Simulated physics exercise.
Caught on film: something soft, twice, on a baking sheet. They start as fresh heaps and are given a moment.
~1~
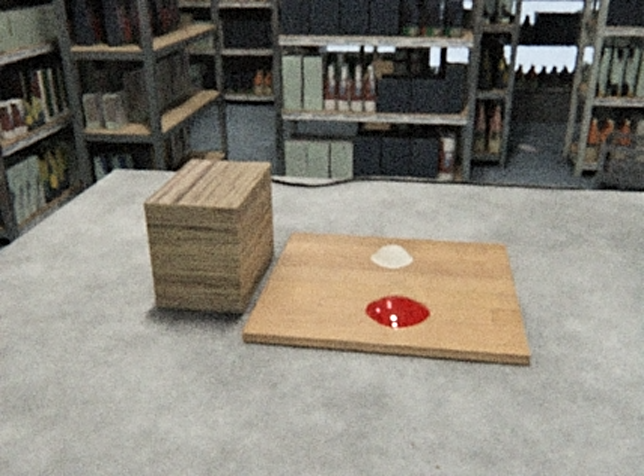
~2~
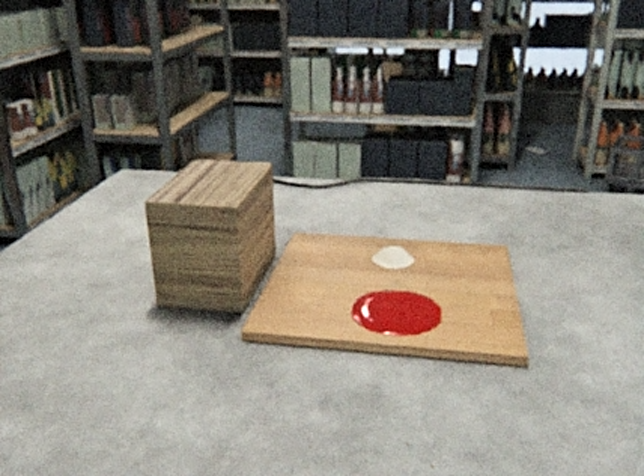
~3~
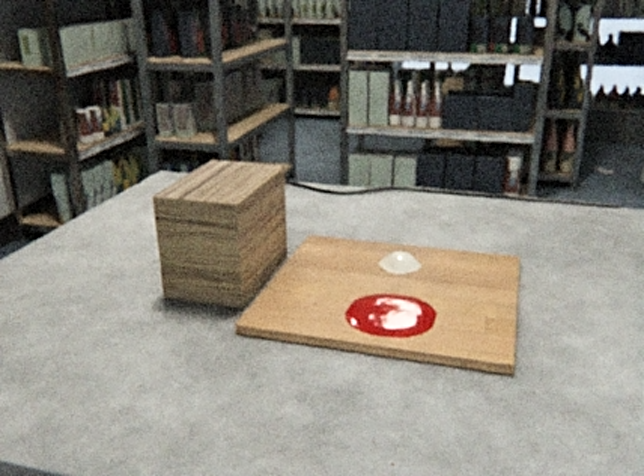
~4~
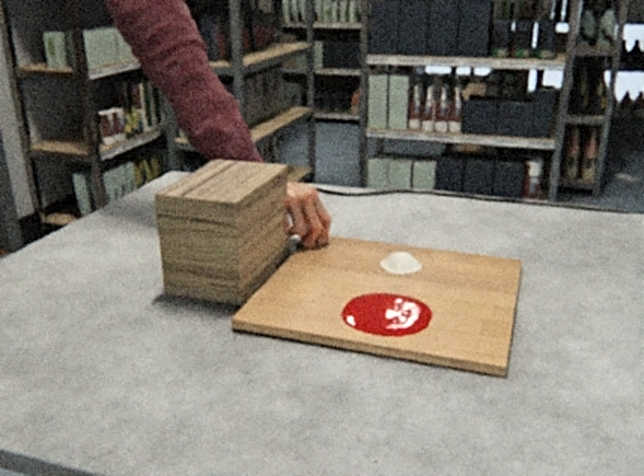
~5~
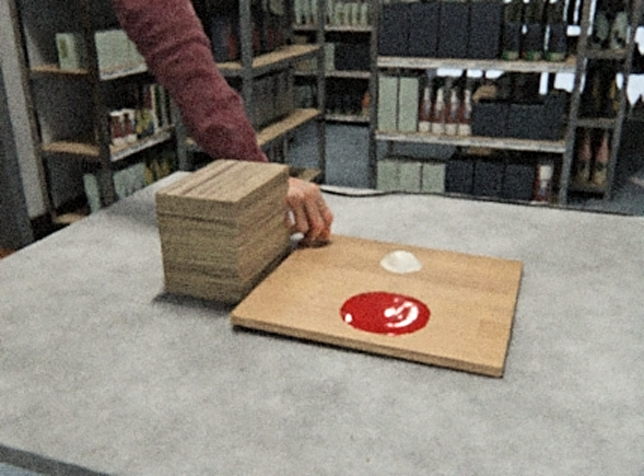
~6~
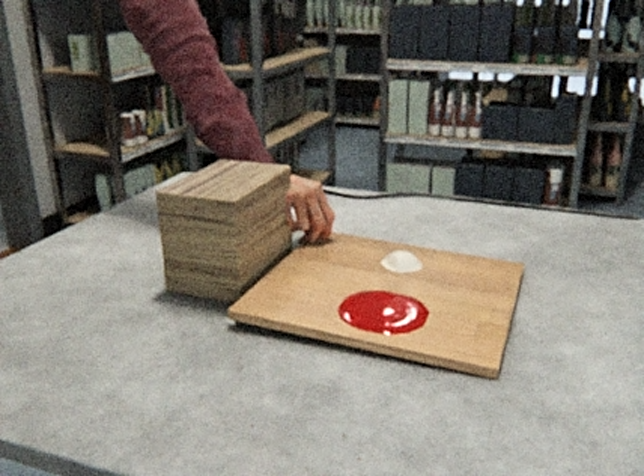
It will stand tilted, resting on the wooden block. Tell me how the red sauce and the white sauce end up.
The red sauce runs off the low end; the white sauce stays on.
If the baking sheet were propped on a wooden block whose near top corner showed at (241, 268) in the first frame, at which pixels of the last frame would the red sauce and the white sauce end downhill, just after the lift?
About (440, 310) and (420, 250).
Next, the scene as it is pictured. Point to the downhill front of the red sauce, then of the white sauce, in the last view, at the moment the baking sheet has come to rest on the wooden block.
In turn (494, 324) and (439, 228).
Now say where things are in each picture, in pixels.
The baking sheet lies flat; red sauce (397, 308) a low mound; white sauce (392, 252) a mound; wooden block (195, 260), in the first frame.
They settle; red sauce (397, 310) spread thin; white sauce (393, 253) a mound, in the second frame.
At rest; red sauce (391, 313) spread thin; white sauce (400, 258) a mound, in the third frame.
A hand takes the end; red sauce (387, 312) spread thin; white sauce (401, 259) a mound, in the fourth frame.
The end is rising; red sauce (386, 311) spread thin; white sauce (402, 258) a mound, in the fifth frame.
The baking sheet slopes by about 2°; red sauce (384, 310) spread thin; white sauce (402, 258) a mound; wooden block (198, 249), in the sixth frame.
Next, slope about 29°; the red sauce has crept down a long way; the white sauce has not moved.
After that, the red sauce is dripping off the low end; the white sauce has not moved.
Finally, slope about 29°; the red sauce is dripping off the low end; the white sauce has not moved.
